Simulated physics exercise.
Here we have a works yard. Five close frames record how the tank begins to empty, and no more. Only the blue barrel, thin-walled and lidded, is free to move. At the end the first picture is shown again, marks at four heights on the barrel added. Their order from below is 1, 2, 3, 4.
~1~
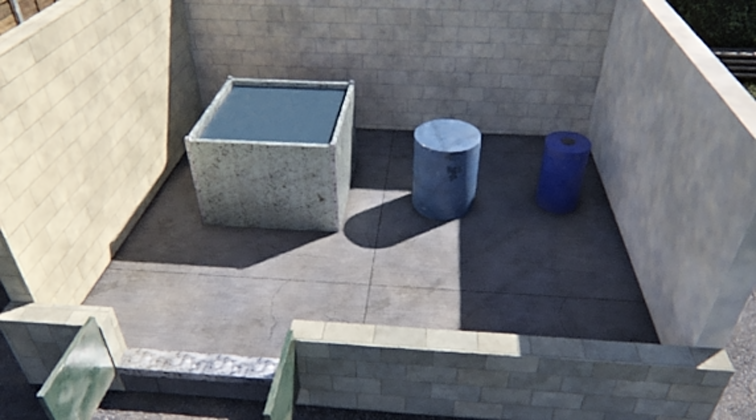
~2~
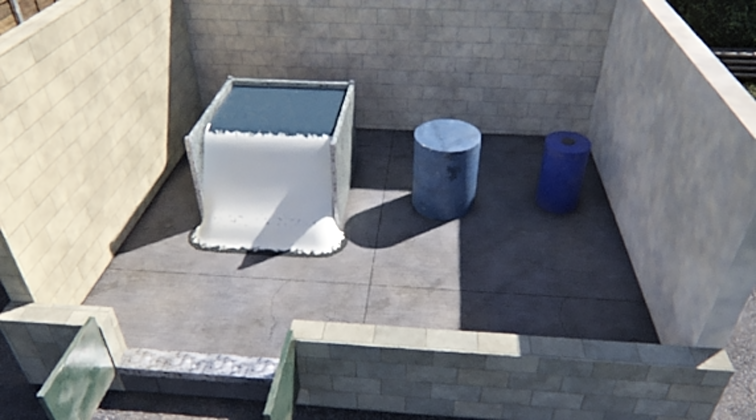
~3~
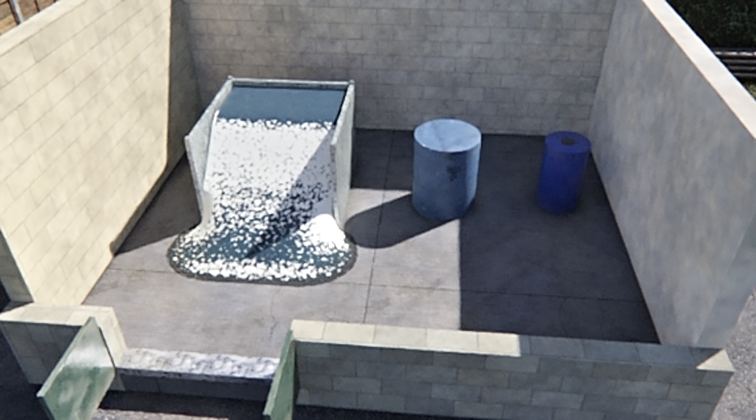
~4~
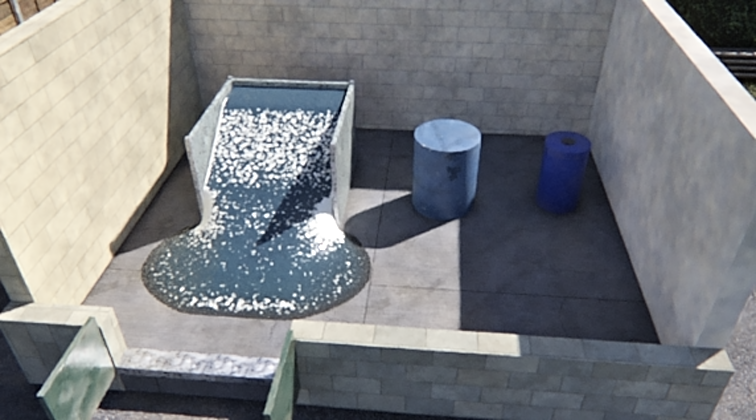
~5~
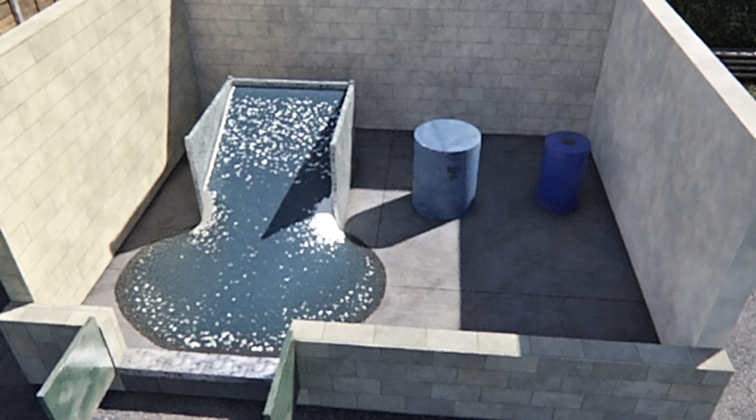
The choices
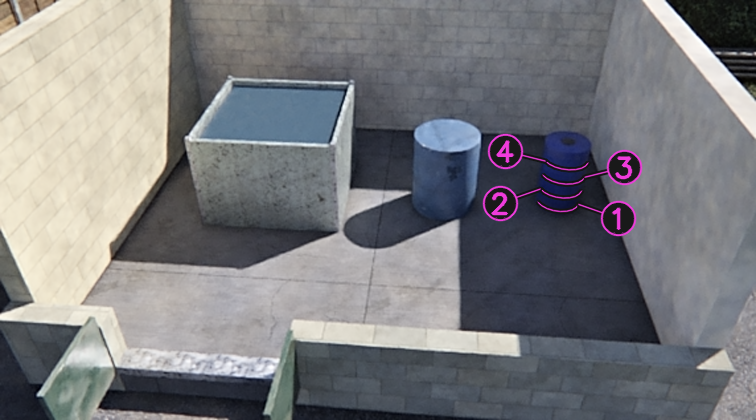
Water bursts from the front of a square, speckled grey tank at the left of a walled concrete yard, seen from above by a still camera. A grey-blue cylinder stands right of centre and a smaller blue barrel farther right, with a low front wall and open green gate nearest. The white sheet drops, breaks into flecks and spreads forward as a dark, rounded pool towards the gateway, while cylinder and barrel stay still.
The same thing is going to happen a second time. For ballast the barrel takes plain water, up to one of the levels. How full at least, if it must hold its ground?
2.
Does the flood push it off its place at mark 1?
Yes, that goes wrong.
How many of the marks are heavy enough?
Three of the four.
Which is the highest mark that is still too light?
Mark 1.
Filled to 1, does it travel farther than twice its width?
No.
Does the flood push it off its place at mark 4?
No.
On the marked copy, 1 at (560, 211); 2 at (563, 198); 3 at (565, 184); 4 at (568, 169); from the bottom up 1, 2, 3, 4.
For mark 1, it is pushed about its own width away.
For mark 2, it does not move.
For mark 3, it does not move.
For mark 4, it does not move.
